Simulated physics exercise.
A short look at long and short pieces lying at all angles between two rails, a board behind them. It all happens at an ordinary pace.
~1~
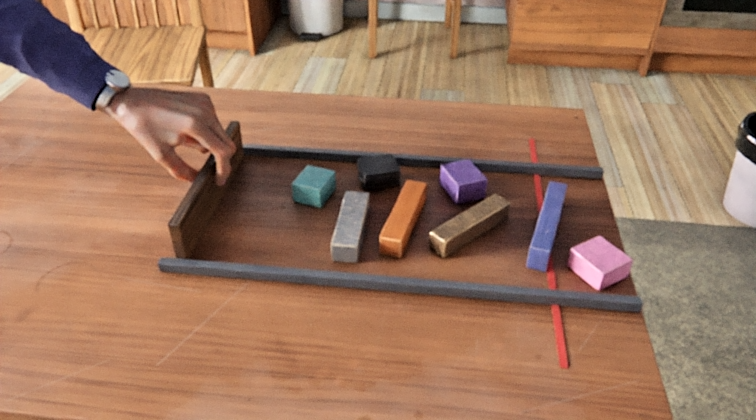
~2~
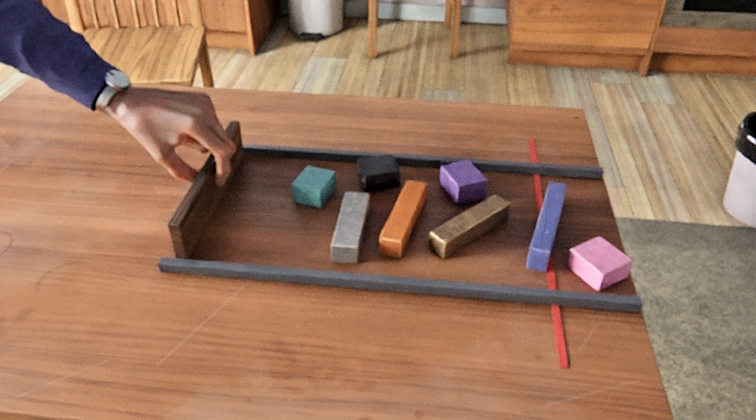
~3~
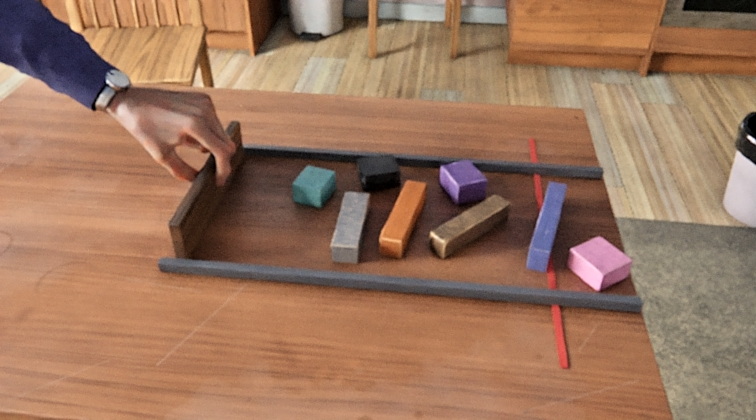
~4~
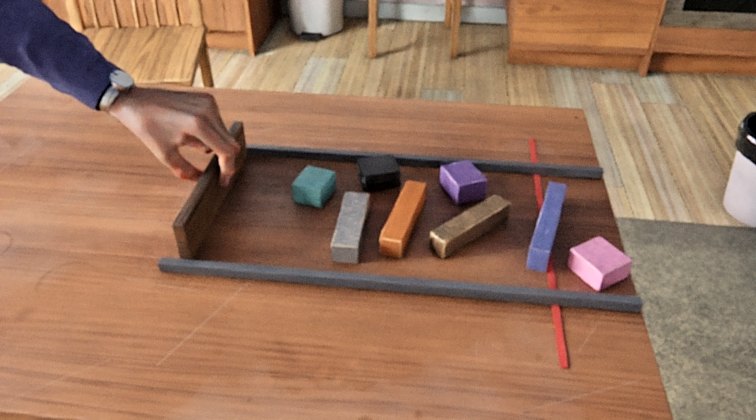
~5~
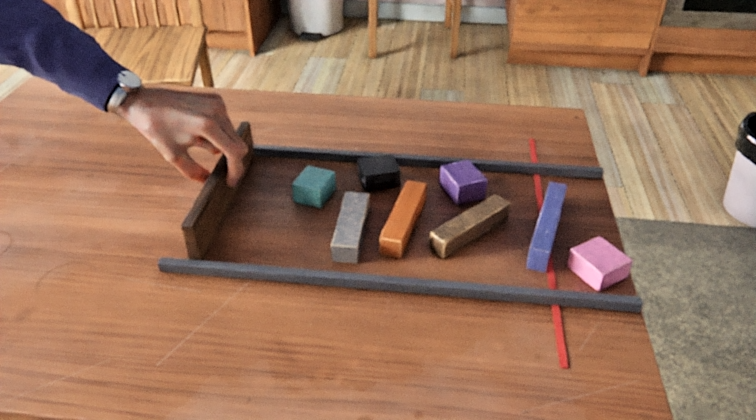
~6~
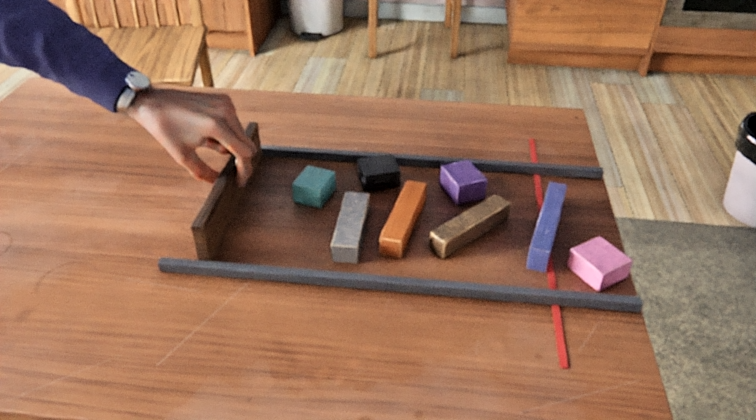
A hand slides a wooden board slightly right between two rails toward colored blocks lying still.
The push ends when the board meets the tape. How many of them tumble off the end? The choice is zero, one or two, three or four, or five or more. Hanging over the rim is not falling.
The number that fall off is one or two.
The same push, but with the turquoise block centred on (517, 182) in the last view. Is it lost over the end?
From there it comes down.
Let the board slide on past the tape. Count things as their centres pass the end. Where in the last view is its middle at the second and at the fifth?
About (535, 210), then (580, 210).
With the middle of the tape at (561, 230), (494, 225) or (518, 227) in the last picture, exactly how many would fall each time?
It would be 3, 0 and 1.
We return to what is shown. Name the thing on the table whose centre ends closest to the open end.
It is the brown bar.
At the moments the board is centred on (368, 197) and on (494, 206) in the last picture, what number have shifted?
First 4, then 8.
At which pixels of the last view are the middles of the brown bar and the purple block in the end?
About (615, 243), and the other about (591, 195).
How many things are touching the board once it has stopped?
The number is 3.
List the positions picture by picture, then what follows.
Pink block (599, 263); blue bar (548, 224); brown bar (471, 225); board (211, 185); tape (544, 229), in the first picture.
Blue bar (548, 224); board (211, 185), in the second picture.
Brown bar (471, 225); orange stick (404, 217), in the third picture.
Pink block (599, 263); grey bar (352, 226), in the fourth picture.
Blue bar (548, 224); purple block (463, 182), in the fifth picture.
Pink block (599, 263); blue bar (548, 224); brown bar (471, 225); board (231, 187); tape (544, 229), in the sixth picture.
A little later, none off yet; pink block at rest near (599, 263); blue bar at rest near (548, 224); brown bar at rest near (471, 225).
When it is over, the number that fall off is one or two; down, blue bar and pink block.
